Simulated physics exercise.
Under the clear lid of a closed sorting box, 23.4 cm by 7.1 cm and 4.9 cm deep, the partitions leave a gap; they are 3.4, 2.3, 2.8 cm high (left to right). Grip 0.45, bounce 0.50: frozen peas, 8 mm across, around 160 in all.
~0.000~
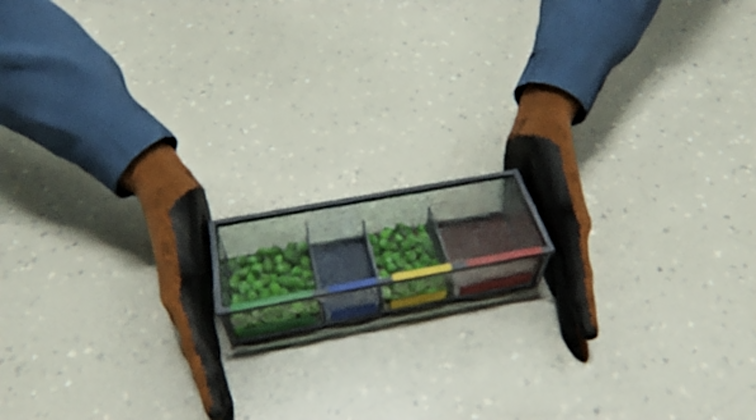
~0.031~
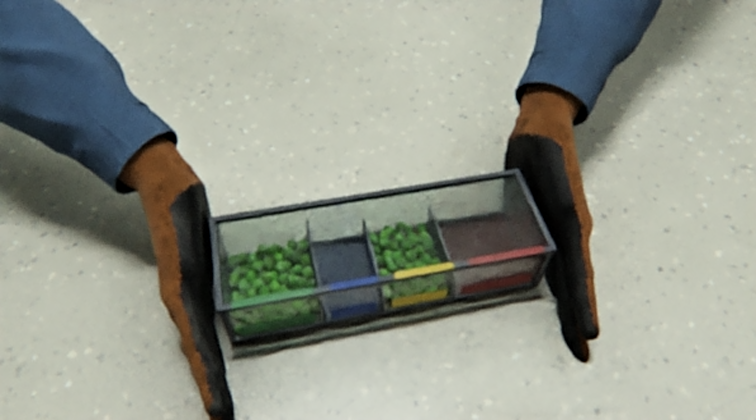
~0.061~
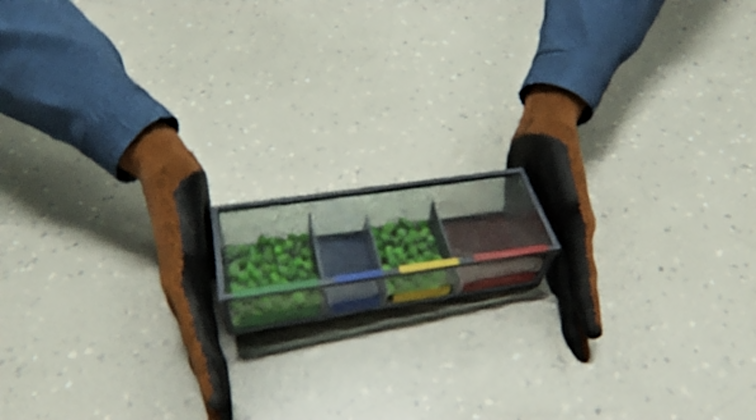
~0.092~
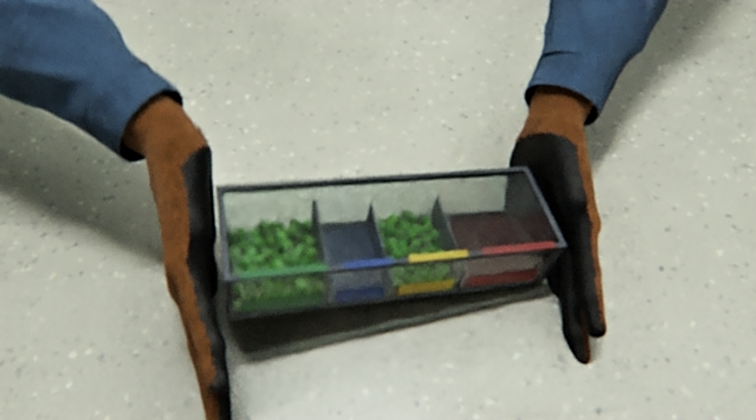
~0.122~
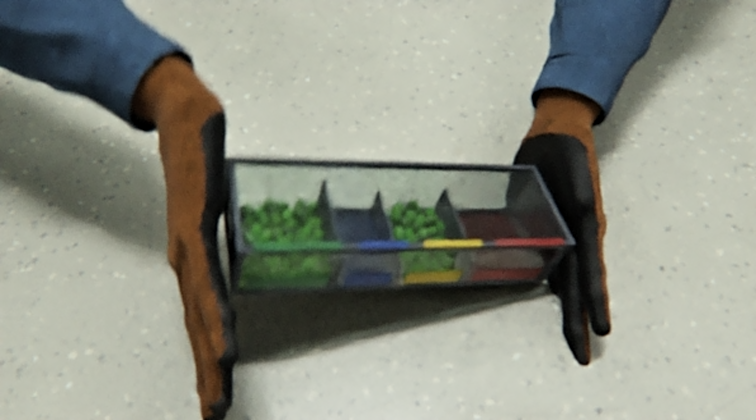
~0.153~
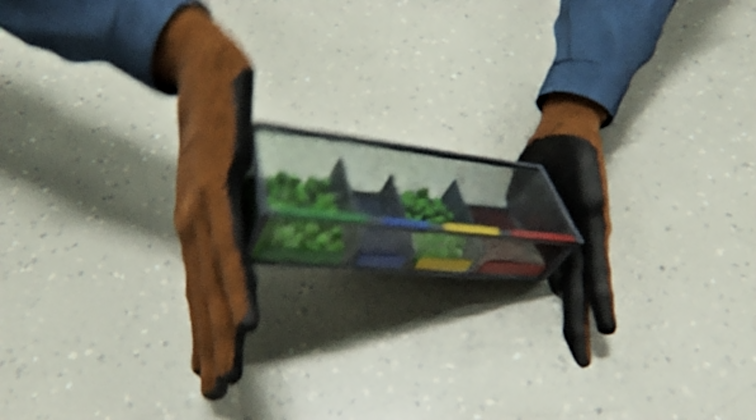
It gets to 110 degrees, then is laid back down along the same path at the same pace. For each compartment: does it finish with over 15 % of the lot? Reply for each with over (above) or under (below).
Red - over, blue - under, green - over, yellow - under.
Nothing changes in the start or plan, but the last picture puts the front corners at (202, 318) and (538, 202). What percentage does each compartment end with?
Per cent at the end: Red 0; blue 15; green 85; yellow 0.
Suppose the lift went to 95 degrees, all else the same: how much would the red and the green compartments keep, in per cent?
Then red would hold 40 percent and green 45 percent.
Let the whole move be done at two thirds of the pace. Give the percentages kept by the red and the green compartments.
My answer: Red gets 50 %, while green gets 40 %.
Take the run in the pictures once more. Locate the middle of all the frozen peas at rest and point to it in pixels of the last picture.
I'd say roughly (360, 269).
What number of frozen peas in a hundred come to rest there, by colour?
Per cent by compartment - red 45, blue 5, green 50, yellow 0.
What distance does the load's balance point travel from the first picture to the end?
The balance point ends up some 4.5 centimetres from where it began.
After 0.57 s, tilt 109 degrees; red 20 %, blue 5 %, green 50 %, yellow 25 %.
After 0.86 s, tilt 44 degrees; red 45 %, blue 5 %, green 50 %.
Then, at 1.24 s, tilt 0 degrees; red 45 %, blue 5 %, green 50 %.
By 1.6 s all is still; red 45 %, blue 5 %, green 50 %, yellow 0 %.
